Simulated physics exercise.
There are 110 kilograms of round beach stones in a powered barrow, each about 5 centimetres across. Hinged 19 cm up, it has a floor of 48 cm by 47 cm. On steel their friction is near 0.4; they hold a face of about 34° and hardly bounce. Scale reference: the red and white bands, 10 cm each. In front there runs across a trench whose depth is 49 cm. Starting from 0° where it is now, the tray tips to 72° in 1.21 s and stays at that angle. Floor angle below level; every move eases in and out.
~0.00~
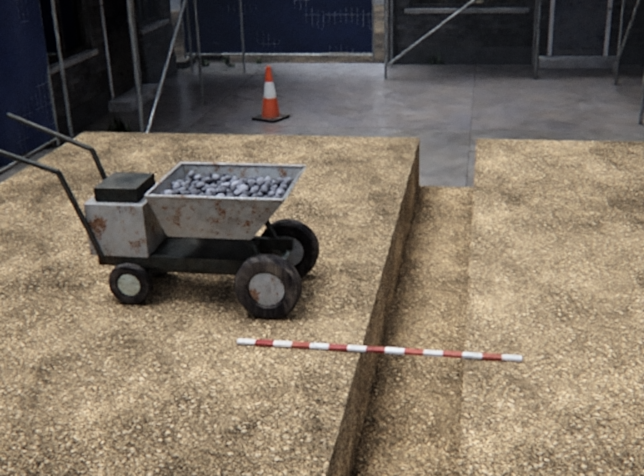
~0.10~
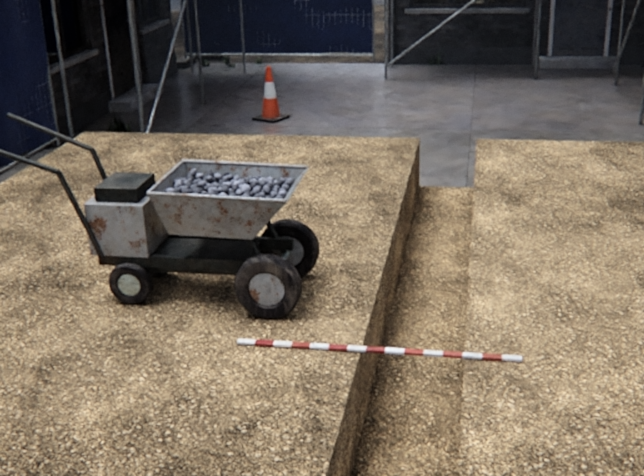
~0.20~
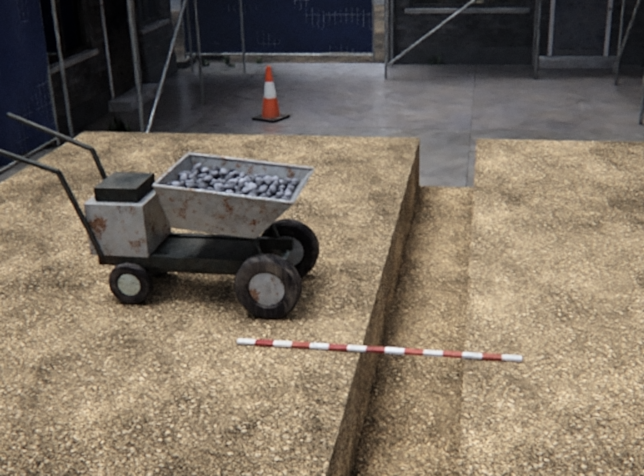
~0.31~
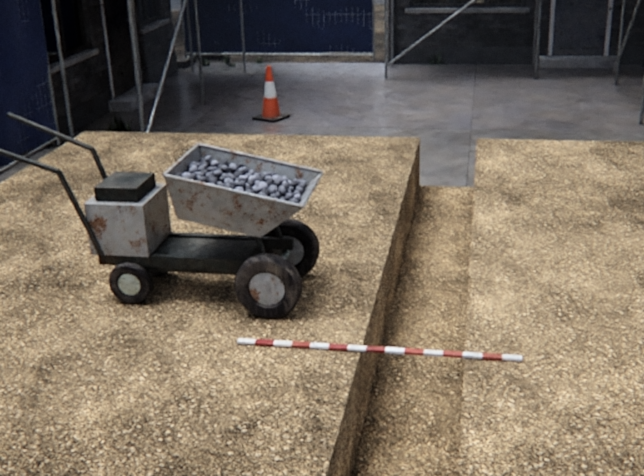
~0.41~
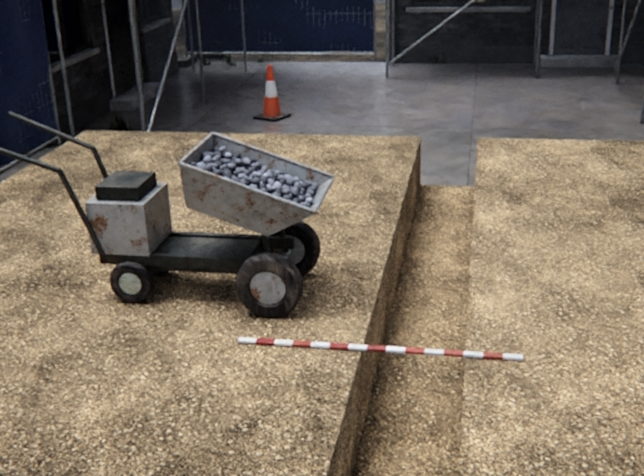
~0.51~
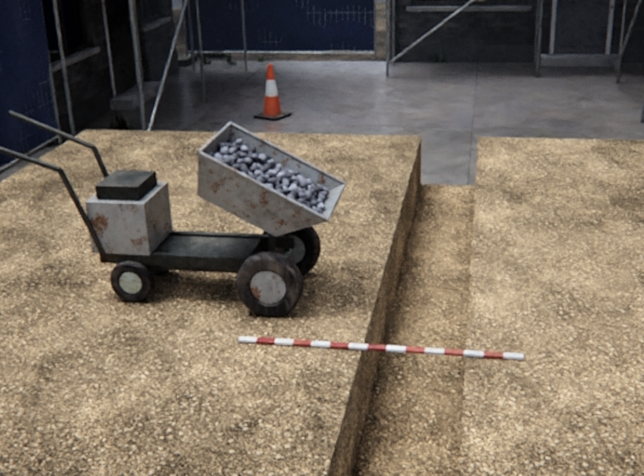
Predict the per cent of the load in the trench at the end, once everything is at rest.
Near 100 per cent.
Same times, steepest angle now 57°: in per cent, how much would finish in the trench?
In that case some 90 per cent.
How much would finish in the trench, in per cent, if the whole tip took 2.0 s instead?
Roughly 100 per cent.
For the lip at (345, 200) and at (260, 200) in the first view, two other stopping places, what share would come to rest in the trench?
About 55 per cent from the first spot, about 95 from the second.
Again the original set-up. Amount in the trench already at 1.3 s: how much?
About 60 per cent by then.
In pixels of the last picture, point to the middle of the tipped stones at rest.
Somewhere near pixel (433, 368).
After 0.9 s the floor is at 61°; 100 % in the tray; the foremost stones are at (374, 246).
After 1.3 s the floor is at 72°; 38 % in the tray, 62 % in the trench; the foremost stones are at (462, 370).
After 1.7 s the floor is at 72°; 9 % in the tray, 91 % in the trench; the foremost stones are at (463, 363).
After 3.6 s the floor is at 72°; 0 % in the tray, 100 % in the trench; the foremost stones are at (463, 362).
